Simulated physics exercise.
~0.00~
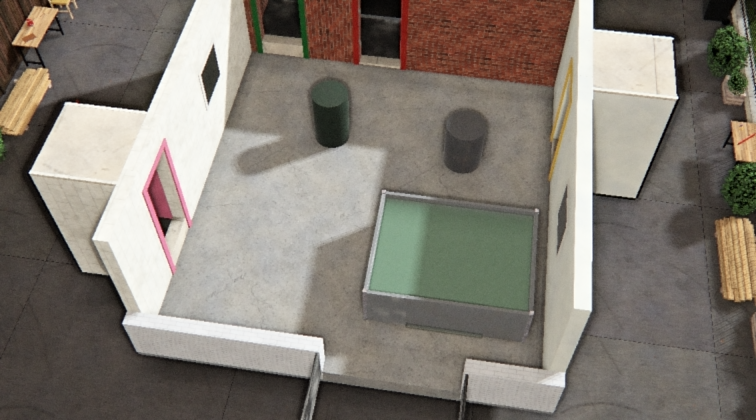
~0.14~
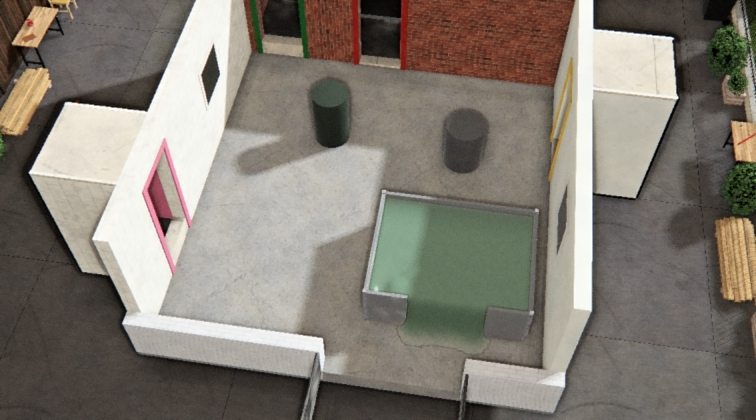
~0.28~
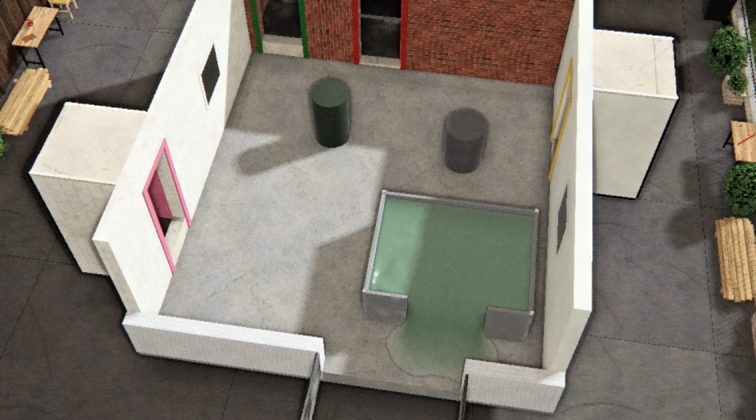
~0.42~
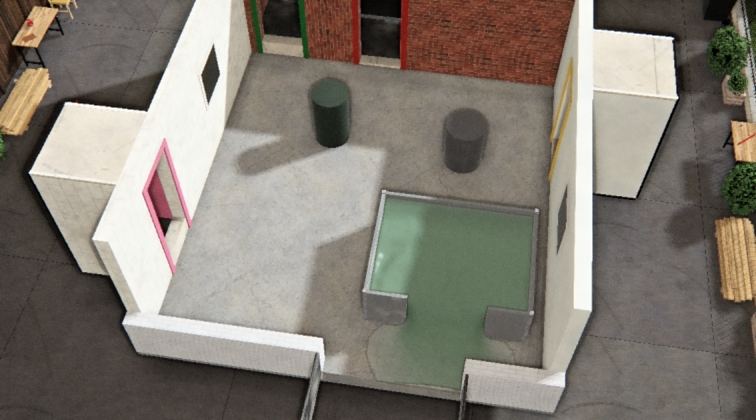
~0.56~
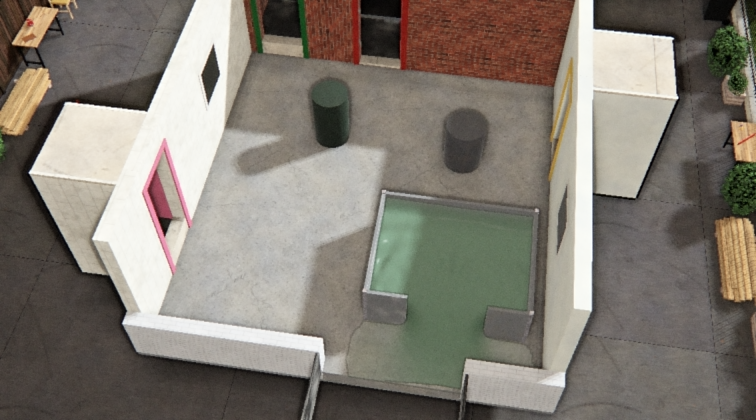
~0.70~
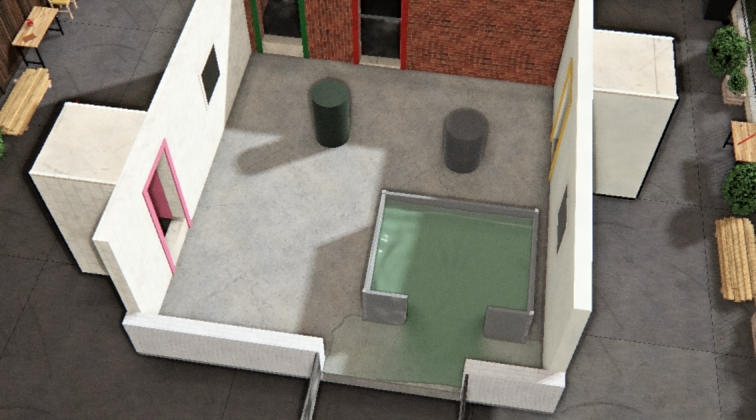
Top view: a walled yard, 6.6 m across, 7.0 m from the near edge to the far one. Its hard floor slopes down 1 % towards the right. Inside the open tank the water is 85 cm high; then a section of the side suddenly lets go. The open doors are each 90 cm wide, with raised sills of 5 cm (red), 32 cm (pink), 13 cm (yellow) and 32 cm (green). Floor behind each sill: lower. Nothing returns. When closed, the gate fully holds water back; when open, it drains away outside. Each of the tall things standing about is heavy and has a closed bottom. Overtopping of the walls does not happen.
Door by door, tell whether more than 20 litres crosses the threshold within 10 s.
As I see it, at the red door the amount will stay short of the limit; at the pink door the amount will stay short of the limit; at the yellow door the amount will stay short of the limit; at the green door the amount will stay short of the limit.
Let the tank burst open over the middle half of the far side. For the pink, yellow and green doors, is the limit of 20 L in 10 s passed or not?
So pink stays lower, yellow tops it, green stays lower.
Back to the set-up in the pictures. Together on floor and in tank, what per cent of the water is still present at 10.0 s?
Some 30 per cent remains.
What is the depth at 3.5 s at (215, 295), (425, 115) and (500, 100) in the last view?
About 0, 0 and 2 cm.
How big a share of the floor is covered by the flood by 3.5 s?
20 %.
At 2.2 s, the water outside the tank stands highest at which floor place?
Around (469, 380).
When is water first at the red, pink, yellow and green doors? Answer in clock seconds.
Arrival: Red 5.0 s, pink not within the 10 s, yellow 2.2 s, green 8.0 s.
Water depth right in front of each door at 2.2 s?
Centimetres: Red 0 / pink 0 / yellow 1 / green 0.
After 1.4 s water covers 10 % of the floor and is deepest (55 cm) near (535, 390); red door not reached, pink door not reached, yellow door not reached, green door not reached.
After 2.2 s water covers 10 % of the floor and is deepest (42 cm) near (469, 380); red door not reached, pink door not reached, yellow door not reached, green door not reached.
After 3.5 s water covers 20 % of the floor and is deepest (33 cm) near (469, 380); red door not reached, pink door not reached, yellow door 4 cm at the sill, 0 L in, green door not reached.
After 6.0 s water covers 30 % of the floor and is deepest (20 cm) near (535, 390); red door 2 cm at the sill, 0 L in, pink door not reached, yellow door 3 cm at the sill, 0 L in, green door not reached.
After 10.0 s water covers 45 % of the floor and is deepest (12 cm) near (535, 390); red door 2 cm at the sill, 0 L in, pink door not reached, yellow door 4 cm at the sill, 0 L in, green door 2 cm at the sill, 0 L in.
